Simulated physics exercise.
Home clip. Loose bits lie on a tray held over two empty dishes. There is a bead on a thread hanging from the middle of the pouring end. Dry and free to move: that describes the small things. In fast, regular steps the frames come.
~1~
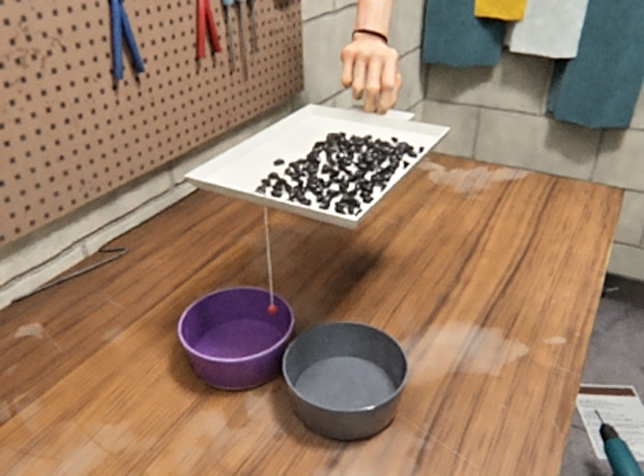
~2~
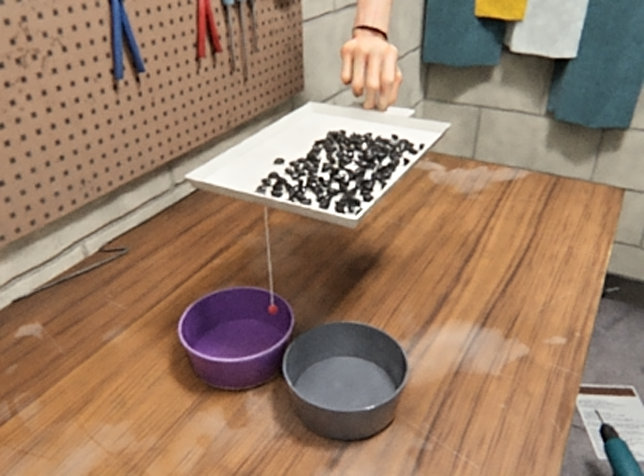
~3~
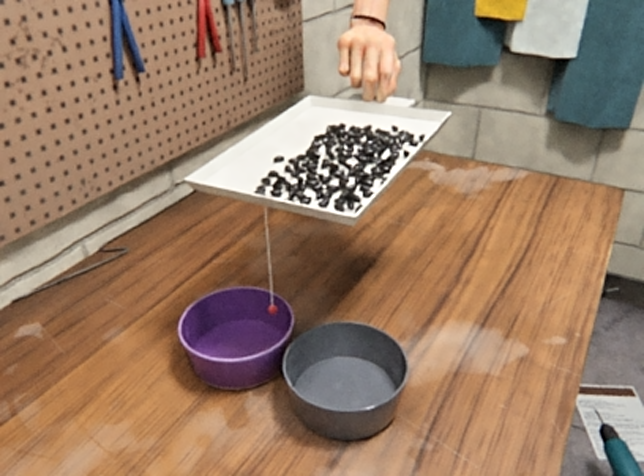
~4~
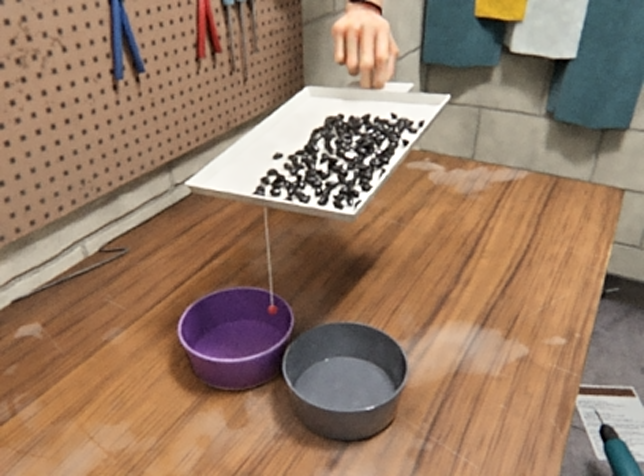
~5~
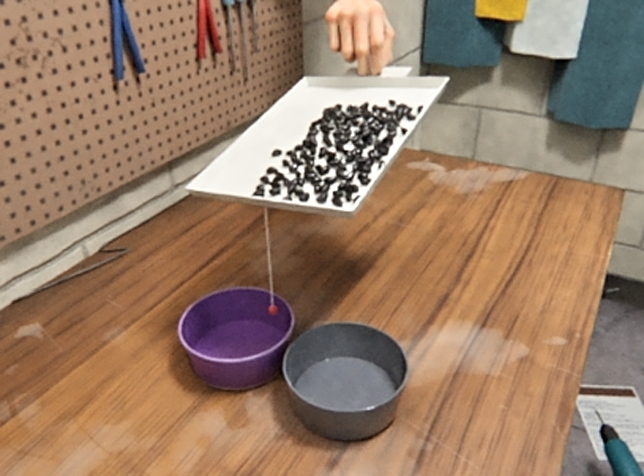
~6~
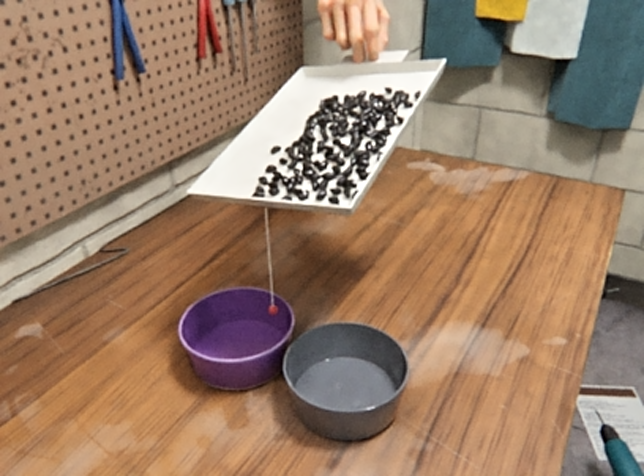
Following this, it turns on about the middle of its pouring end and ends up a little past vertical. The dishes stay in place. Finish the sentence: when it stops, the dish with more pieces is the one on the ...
Left.
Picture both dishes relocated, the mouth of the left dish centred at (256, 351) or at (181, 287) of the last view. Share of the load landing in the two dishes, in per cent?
About 10 per cent, then about 80 per cent.
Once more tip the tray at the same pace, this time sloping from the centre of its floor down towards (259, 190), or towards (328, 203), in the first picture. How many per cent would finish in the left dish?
You'd see roughly 70 per cent the first time and 0 per cent the second.
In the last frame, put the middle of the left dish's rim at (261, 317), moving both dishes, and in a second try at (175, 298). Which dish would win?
Try 1 - the dish at left, try 2 - the dish at left.
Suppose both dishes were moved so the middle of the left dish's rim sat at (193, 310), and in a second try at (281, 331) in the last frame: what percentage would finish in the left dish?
Roughly 90% the first time and 10% the second time.
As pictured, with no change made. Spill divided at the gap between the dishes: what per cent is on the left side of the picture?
It comes to near 100 percent of the spill.
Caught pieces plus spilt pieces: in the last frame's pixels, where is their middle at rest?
Resting centre, last picture - approx. (213, 337).
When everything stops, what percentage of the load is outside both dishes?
Near 40 in a hundred.
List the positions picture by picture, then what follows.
The first picture shows corners of the pouring end (191, 175) and (354, 216), level; middle of the load (348, 163), black beans; left dish (203, 369); right dish (315, 419); bead on its thread (273, 310).
The second picture shows corners of the pouring end (191, 175) and (354, 215), level; middle of the load (348, 162).
The third picture shows corners of the pouring end (191, 178) and (353, 213), tipped barely, lowest at the left corner; middle of the load (348, 157).
The fourth picture shows corners of the pouring end (191, 182) and (351, 210), tipped a little, lowest at the left corner; middle of the load (347, 149).
The fifth picture shows corners of the pouring end (191, 186) and (350, 207), tipped a little, lowest at the left corner; middle of the load (345, 141).
The sixth picture shows corners of the pouring end (192, 190) and (348, 204), tipped clearly, lowest at the left corner; middle of the load (343, 134); left dish (203, 370); right dish (316, 419).
Just after the last frame, tray tipped steeply; the larger part on the tray; roughly a quarter in the air.
A moment on, tray tipped right over; about a tenth on the tray; roughly a third in the left dish; roughly a third outside both; roughly a quarter in the air.
Further on, tray tipped past a quarter turn; roughly two thirds in the left dish; roughly a third outside both.
When it is over, tray tipped past a quarter turn; not one in the right dish; roughly two thirds in the left dish; roughly a third outside both.
